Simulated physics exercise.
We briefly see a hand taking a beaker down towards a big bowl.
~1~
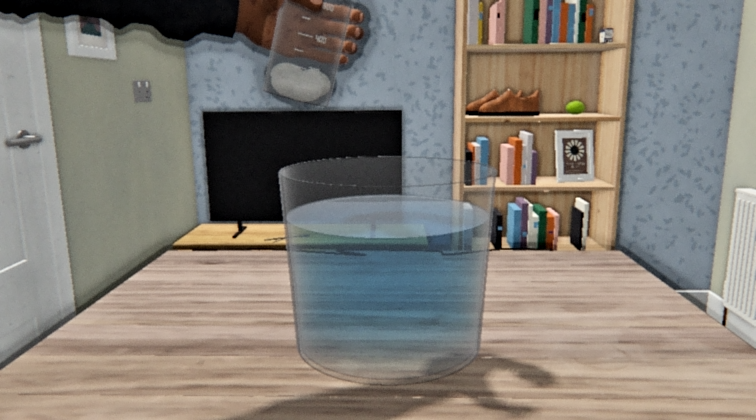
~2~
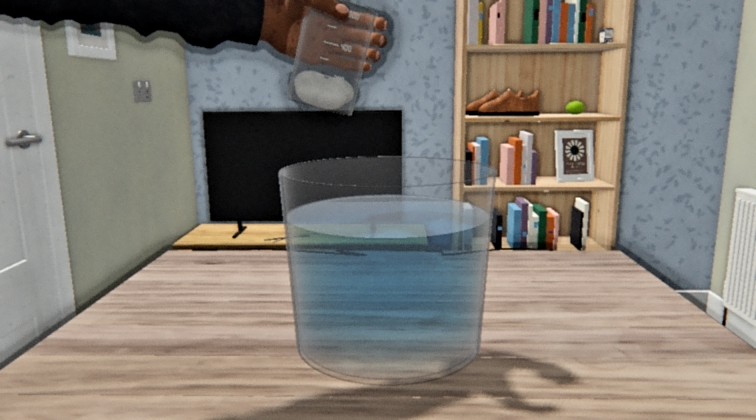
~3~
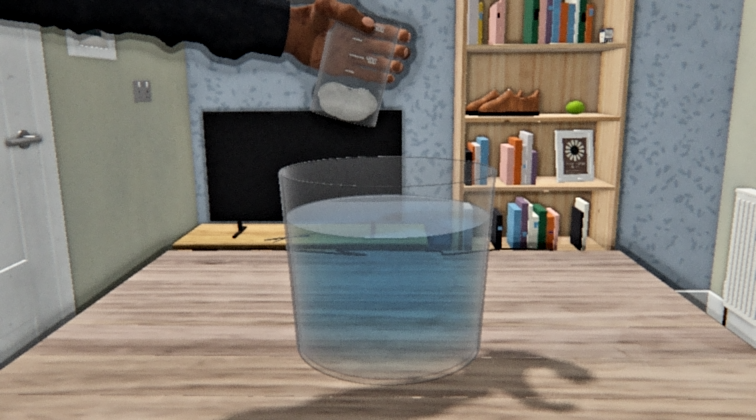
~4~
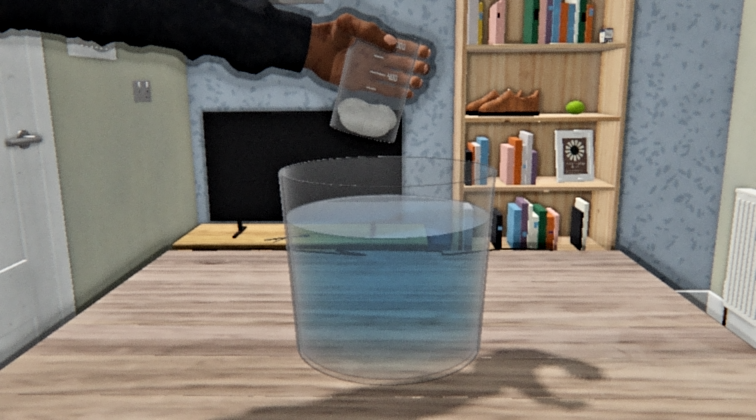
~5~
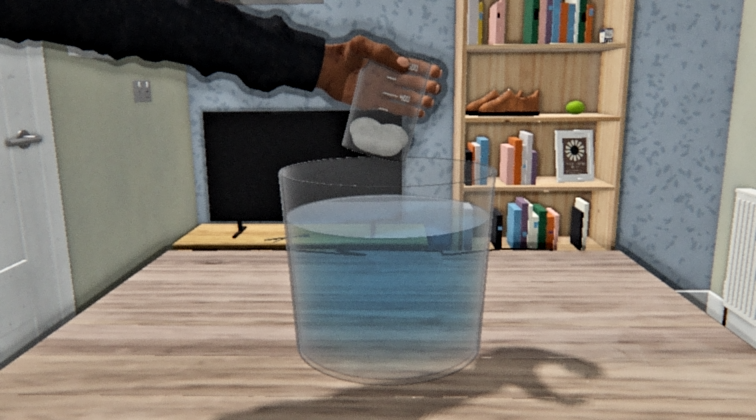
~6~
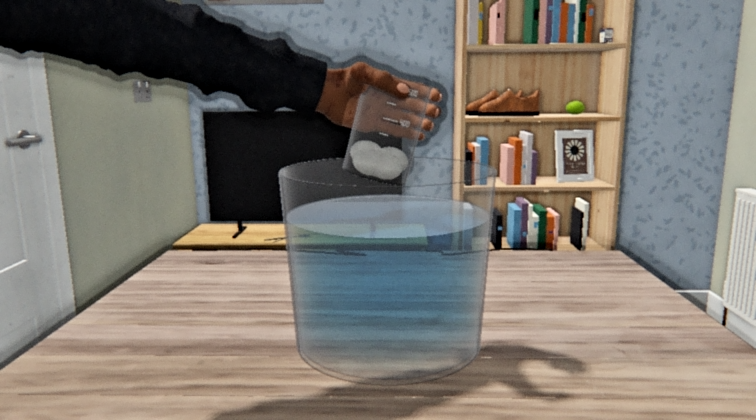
A hand holding a small clear beaker with white material inside moves right and lowers it toward a large bowl of blue water.
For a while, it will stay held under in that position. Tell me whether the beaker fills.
The beaker fills.
Shortly, the beaker enters the water.
Then, water pours in as the air escapes.
At the finish, the beaker is under, flooded, and the paper towel is wet.
